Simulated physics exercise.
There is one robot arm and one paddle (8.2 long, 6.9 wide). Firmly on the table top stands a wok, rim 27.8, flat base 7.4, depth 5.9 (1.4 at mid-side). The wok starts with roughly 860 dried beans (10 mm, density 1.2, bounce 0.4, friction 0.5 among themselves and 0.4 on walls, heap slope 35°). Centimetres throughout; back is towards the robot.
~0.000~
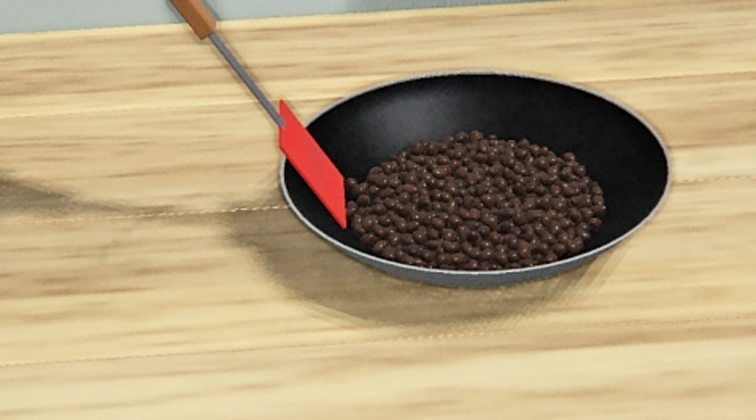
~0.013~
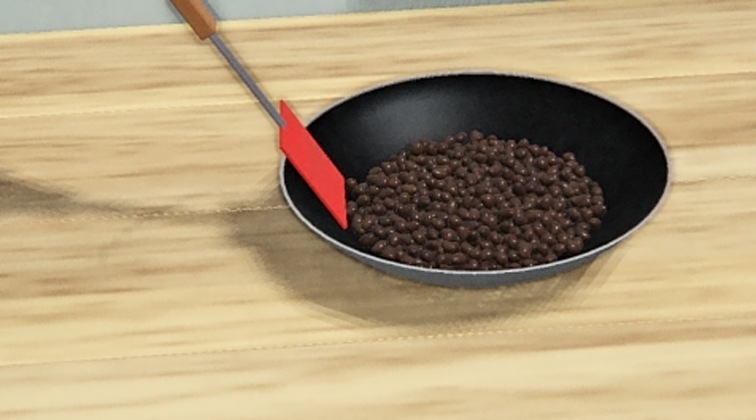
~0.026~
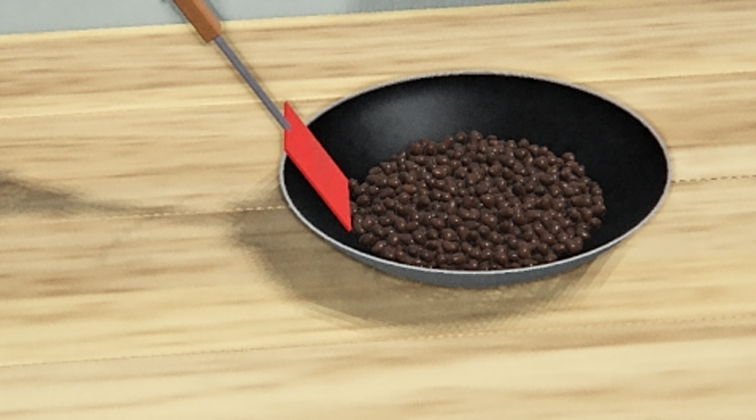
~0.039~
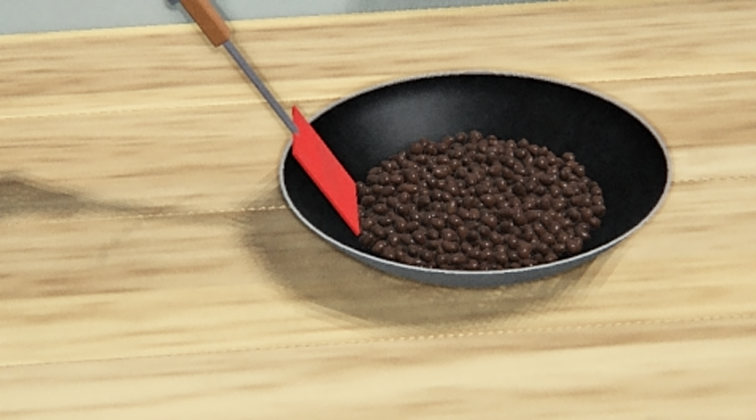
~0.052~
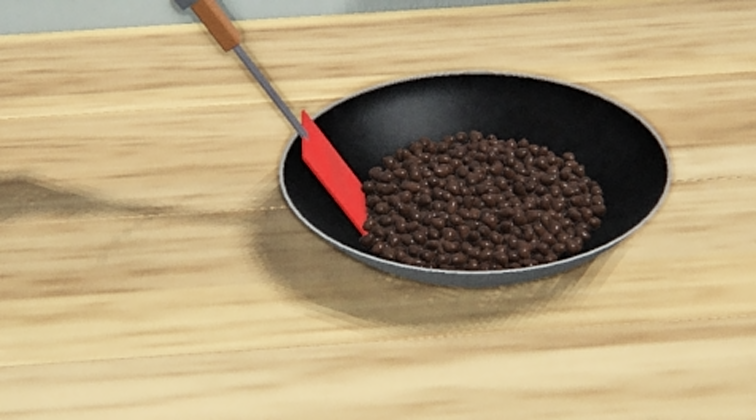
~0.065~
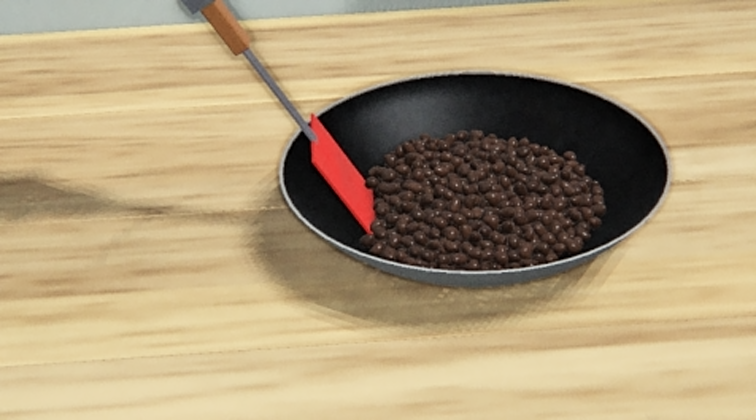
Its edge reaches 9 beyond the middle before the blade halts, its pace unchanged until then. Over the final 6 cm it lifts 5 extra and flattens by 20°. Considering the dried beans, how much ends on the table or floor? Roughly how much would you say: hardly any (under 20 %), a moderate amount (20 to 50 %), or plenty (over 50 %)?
I'd say hardly any.
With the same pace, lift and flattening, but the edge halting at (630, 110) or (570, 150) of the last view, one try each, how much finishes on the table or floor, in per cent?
Try 1: Approx. 25 %; try 2: Approx. 0 %.
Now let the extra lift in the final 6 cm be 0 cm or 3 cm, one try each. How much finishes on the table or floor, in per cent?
It works out to some 15 per cent for the first setting and some 10 per cent for the second.
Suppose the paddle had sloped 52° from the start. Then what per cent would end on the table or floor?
Result, estimated: 15 %.
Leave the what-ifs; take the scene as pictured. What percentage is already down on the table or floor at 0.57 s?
10 per cent.
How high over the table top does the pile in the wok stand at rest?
Some 7.0 cm above the table.
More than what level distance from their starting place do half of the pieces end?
About 4 cm.
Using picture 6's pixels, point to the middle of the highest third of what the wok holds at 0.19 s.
Near (519, 181).
By 0.19 s, sloping 60°, highest piece 5 above the table; 859 in the wok.
By 0.31 s, sloping 54°, highest piece 7 above the table; 859 in the wok.
By 0.57 s, sloping 40°, highest piece 7 above the table; 749 in the wok, 90 on the table or floor, 20 on the blade or in flight.
By 1.62 s, sloping 40°, highest piece 7 above the table; 746 in the wok, 113 on the table or floor.
Final count, 746 in the wok, 113 on the table or floor. That is 13 % on the table or floor.
